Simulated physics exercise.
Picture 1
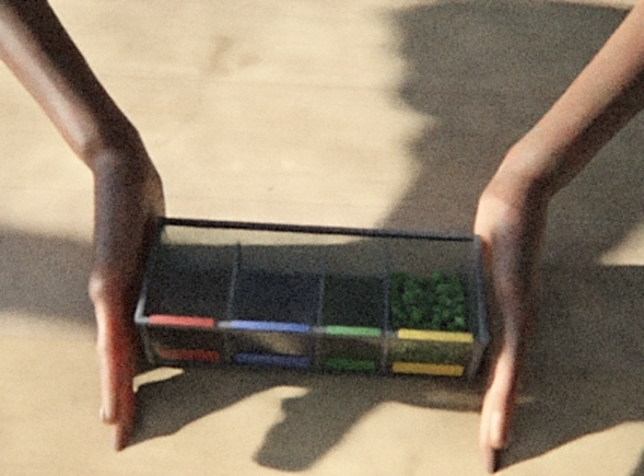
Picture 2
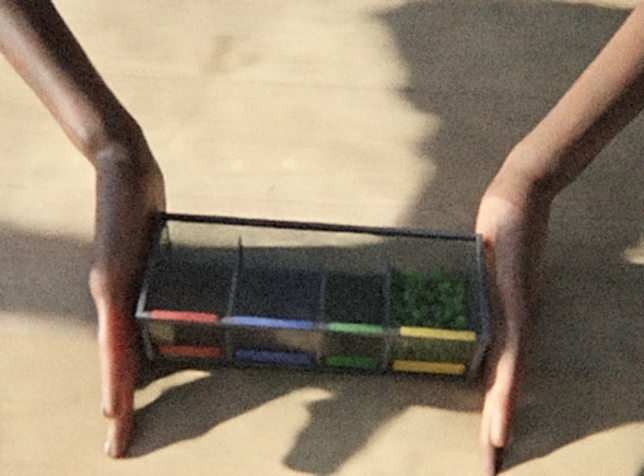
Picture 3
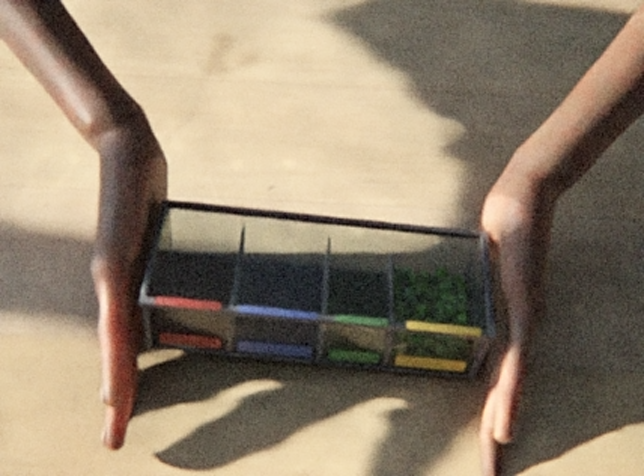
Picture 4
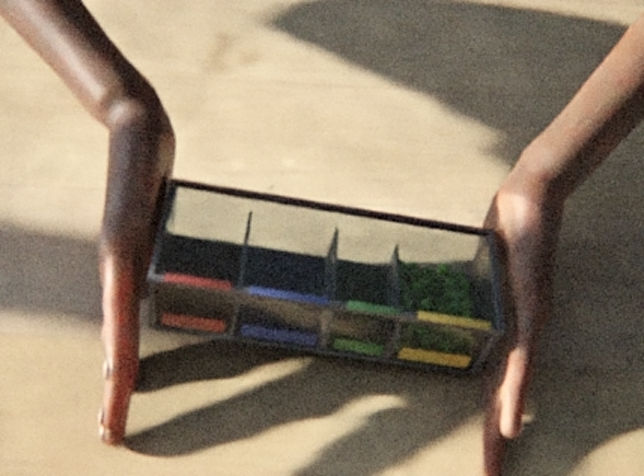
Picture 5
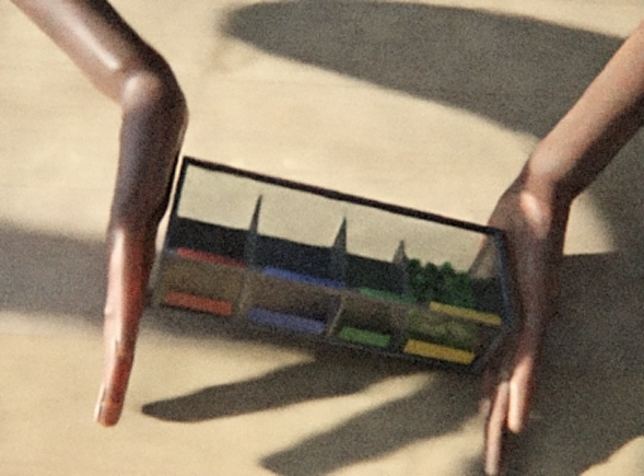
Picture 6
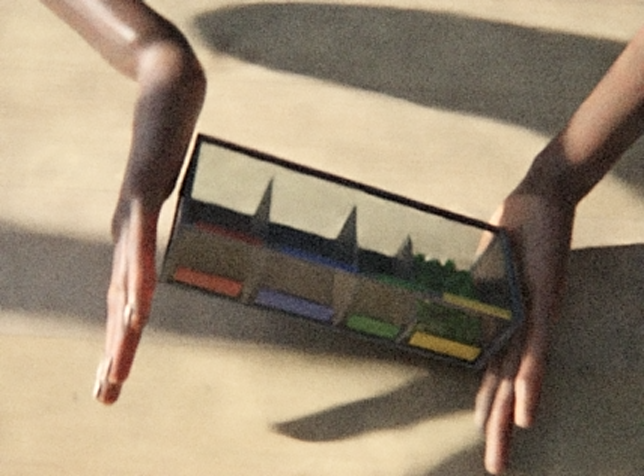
The footage shows two hands holding a clear box with four colour-marked compartments, small green pieces in the rightmost, yellow-marked one; the left hand rises and the box's left end lifts, tilting it steadily down toward the right.
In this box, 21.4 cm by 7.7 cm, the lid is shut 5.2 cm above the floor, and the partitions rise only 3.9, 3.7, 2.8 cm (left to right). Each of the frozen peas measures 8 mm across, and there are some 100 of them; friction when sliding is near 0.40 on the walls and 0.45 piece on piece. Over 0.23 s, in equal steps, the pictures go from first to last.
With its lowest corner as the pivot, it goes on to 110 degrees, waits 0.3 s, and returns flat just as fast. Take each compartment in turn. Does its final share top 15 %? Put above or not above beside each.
One by one: Red: Holds a share within the limit, blue: Holds a share within the limit, green: Holds a share within the limit, yellow: Holds a share past the limit.
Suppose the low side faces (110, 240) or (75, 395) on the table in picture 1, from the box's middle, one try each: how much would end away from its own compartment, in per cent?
First try: Around 100 percent; second try: Around 90 percent.
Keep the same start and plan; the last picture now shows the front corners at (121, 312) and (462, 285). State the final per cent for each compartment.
Red = 80 %, blue = 0 %, green = 20 %, yellow = 0 %.
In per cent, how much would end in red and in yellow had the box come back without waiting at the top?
That would leave red with 0 percent and yellow with 100 percent.
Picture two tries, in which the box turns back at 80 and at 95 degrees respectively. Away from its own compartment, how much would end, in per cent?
About 0 and about 0 per cent, in that order.
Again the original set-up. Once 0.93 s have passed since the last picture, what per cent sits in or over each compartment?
In per cent: Red 0, blue 0, green 0, yellow 100.
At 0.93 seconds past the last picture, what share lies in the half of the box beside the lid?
60 %.
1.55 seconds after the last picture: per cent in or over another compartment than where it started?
It comes to some 0 per cent.
Then, 0.93 s after the last picture, tilt 110 degrees; yellow 100 %.
Then, 1.55 s after the last picture, tilt 58 degrees; yellow 100 %.
Then, 2.22 s after the last picture, tilt 0 degrees; yellow 100 %.
In the end, red 0 %, blue 0 %, green 0 %, yellow 100 %.
